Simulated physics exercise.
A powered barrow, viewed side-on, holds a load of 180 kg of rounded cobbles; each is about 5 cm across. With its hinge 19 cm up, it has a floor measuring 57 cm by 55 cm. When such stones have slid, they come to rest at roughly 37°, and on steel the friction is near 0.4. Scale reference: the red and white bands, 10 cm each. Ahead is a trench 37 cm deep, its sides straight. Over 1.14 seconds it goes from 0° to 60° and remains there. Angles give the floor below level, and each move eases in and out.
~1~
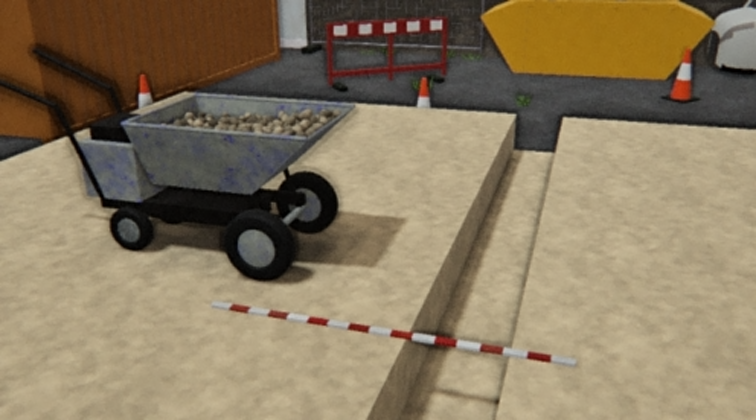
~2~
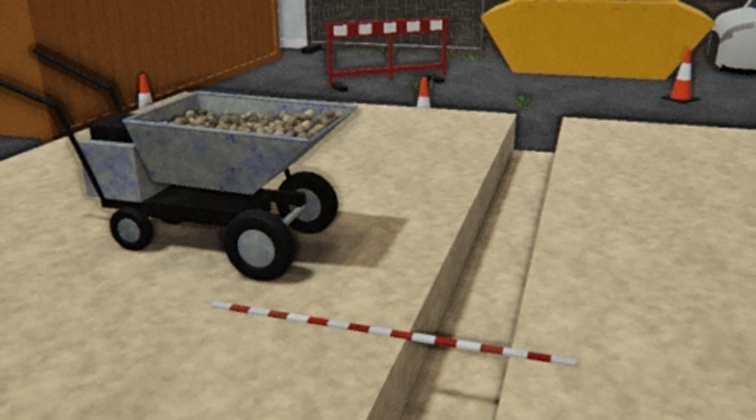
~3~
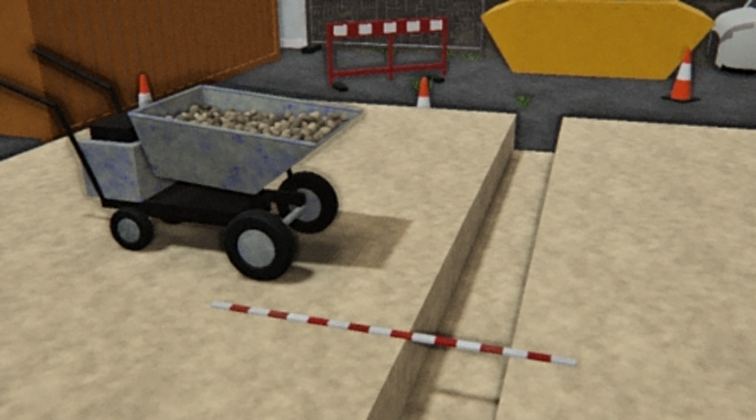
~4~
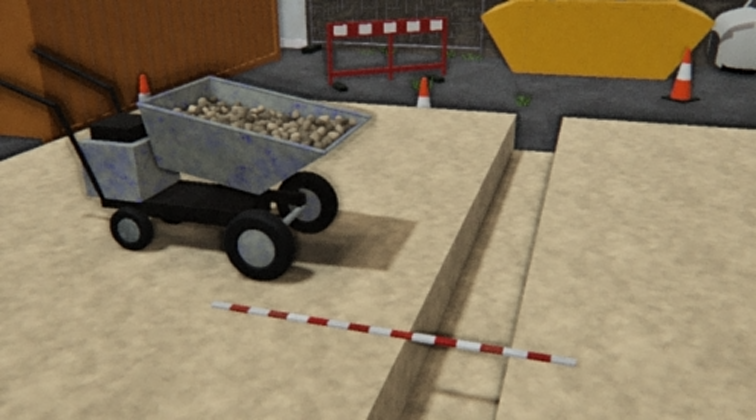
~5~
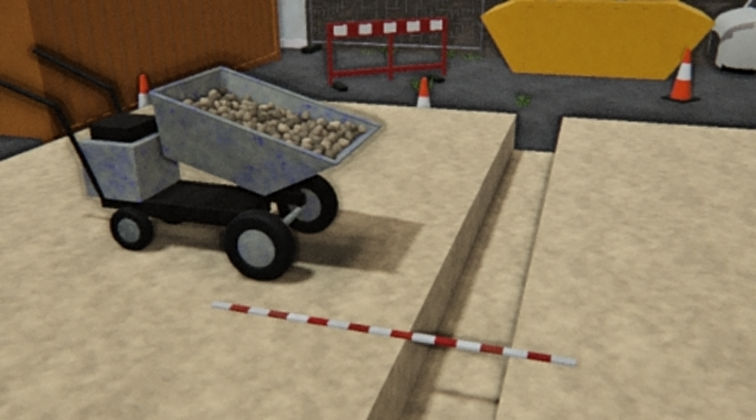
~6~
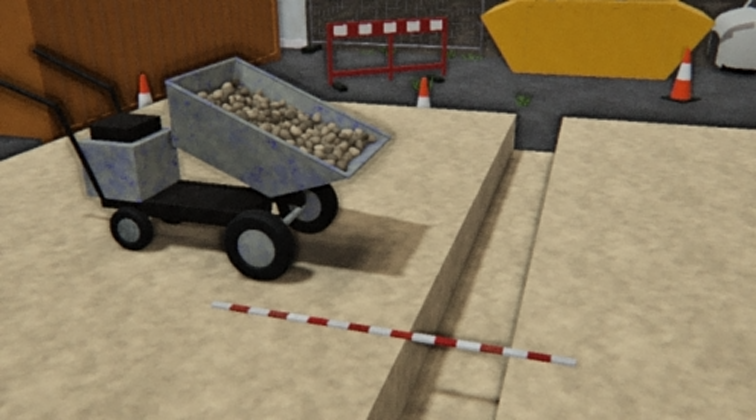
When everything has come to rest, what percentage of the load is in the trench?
About 82 per cent.
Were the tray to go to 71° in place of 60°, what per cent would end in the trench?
The trench would hold about 65% of it.
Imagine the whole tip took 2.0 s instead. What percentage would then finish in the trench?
It would come to roughly 80 per cent.
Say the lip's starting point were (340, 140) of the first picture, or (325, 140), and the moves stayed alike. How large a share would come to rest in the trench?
100 %, then 100 %.
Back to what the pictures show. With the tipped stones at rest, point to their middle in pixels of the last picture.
Around (467, 322).
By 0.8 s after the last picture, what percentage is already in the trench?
Some 5 per cent.
Then, 0.4 s after the last picture the floor is at 51°, 100 % in the tray; the foremost stones are at (393, 204).
Then, 0.8 s after the last picture the floor is at 60°, 81 % in the tray, 13 % short of the trench, 7 % in the trench; the foremost stones are at (464, 296).
Then, 1.1 s after the last picture the floor is at 60°, 43 % in the tray, 17 % short of the trench, 40 % in the trench; the foremost stones are at (515, 348).
Then, 3.1 s after the last picture the floor is at 60°, 0 % in the tray, 18 % short of the trench, 82 % in the trench; the foremost stones are at (514, 351).
